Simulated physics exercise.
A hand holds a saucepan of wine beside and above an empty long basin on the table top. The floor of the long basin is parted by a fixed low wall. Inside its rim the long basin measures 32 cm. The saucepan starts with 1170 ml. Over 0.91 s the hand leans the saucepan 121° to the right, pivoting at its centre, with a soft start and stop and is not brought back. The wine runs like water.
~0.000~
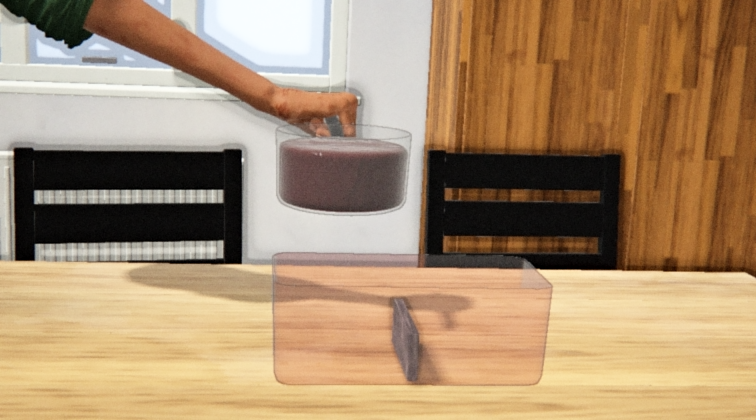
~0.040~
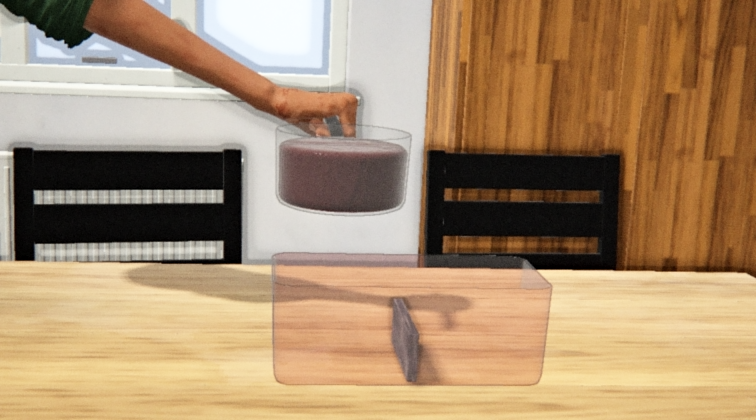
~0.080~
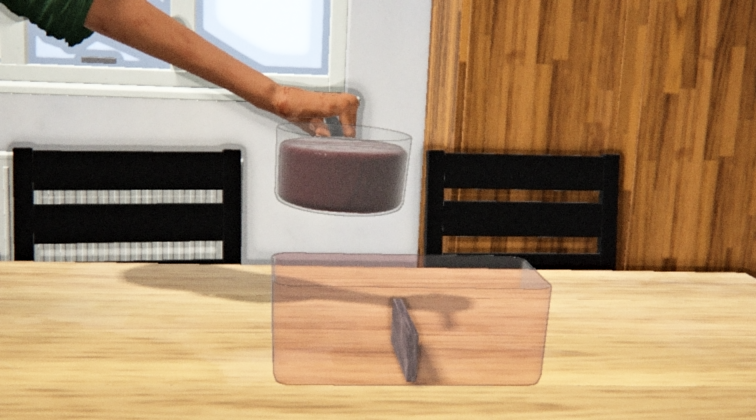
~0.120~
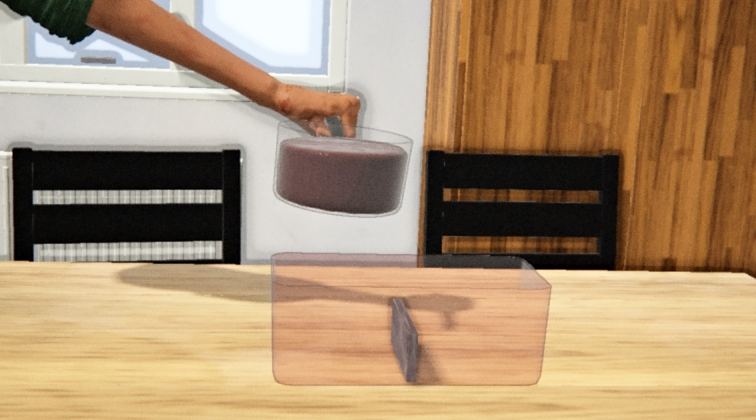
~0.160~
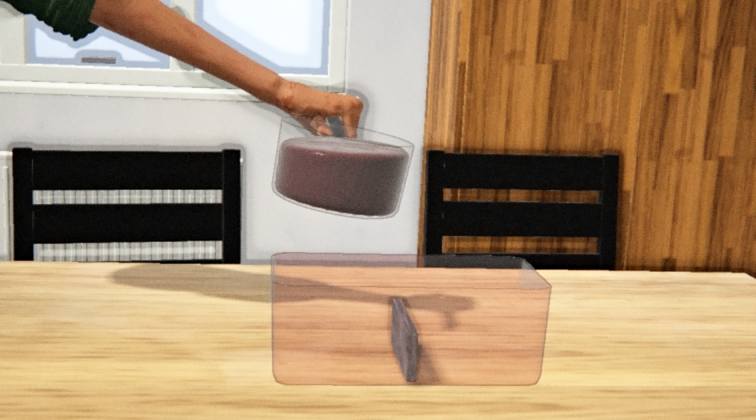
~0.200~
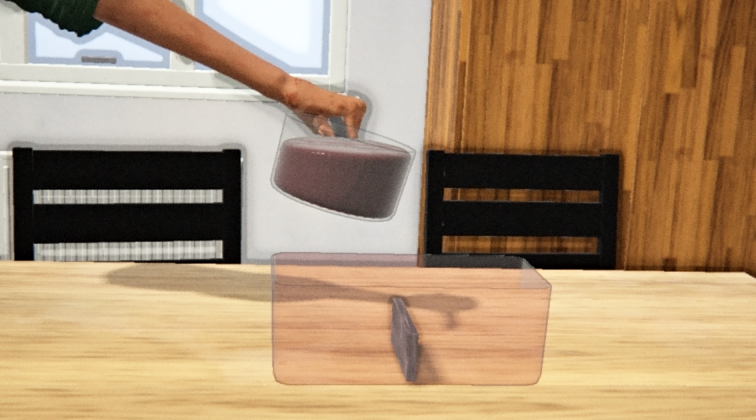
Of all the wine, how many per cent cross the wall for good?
The far part has some 75 per cent.
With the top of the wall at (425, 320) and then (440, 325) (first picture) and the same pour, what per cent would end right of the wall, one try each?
In turn about 55 and 40 per cent.
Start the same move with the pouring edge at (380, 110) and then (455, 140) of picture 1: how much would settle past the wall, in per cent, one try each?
In turn about 60 and 90 per cent.
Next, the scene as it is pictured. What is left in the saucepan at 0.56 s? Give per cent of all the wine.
Some 48 per cent.
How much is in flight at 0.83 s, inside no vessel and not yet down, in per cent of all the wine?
Near 7 in a hundred.
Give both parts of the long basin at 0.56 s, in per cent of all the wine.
Some 0 per cent left and 18 right.
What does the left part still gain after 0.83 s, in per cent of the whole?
Near 10 in a hundred.
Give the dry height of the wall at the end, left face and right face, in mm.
Left about 46 mm, right about 18 mm.
By 0.56 s the tilt is 83° and 47 per cent is still to pour, 0 is left of the wall and 18 right of it.
By 0.83 s the tilt is 119° and 5 per cent is still to pour, 14 is left of the wall and 74 right of it.
By 1.11 s the tilt is 121° and 0 per cent is still to pour, 24 is left of the wall and 75 right of it.
By 1.41 s the tilt is 121° and 0 per cent is still to pour, 24 is left of the wall and 75 right of it.
At rest 24 per cent lies left of the wall, 75 right of it and 1 outside.
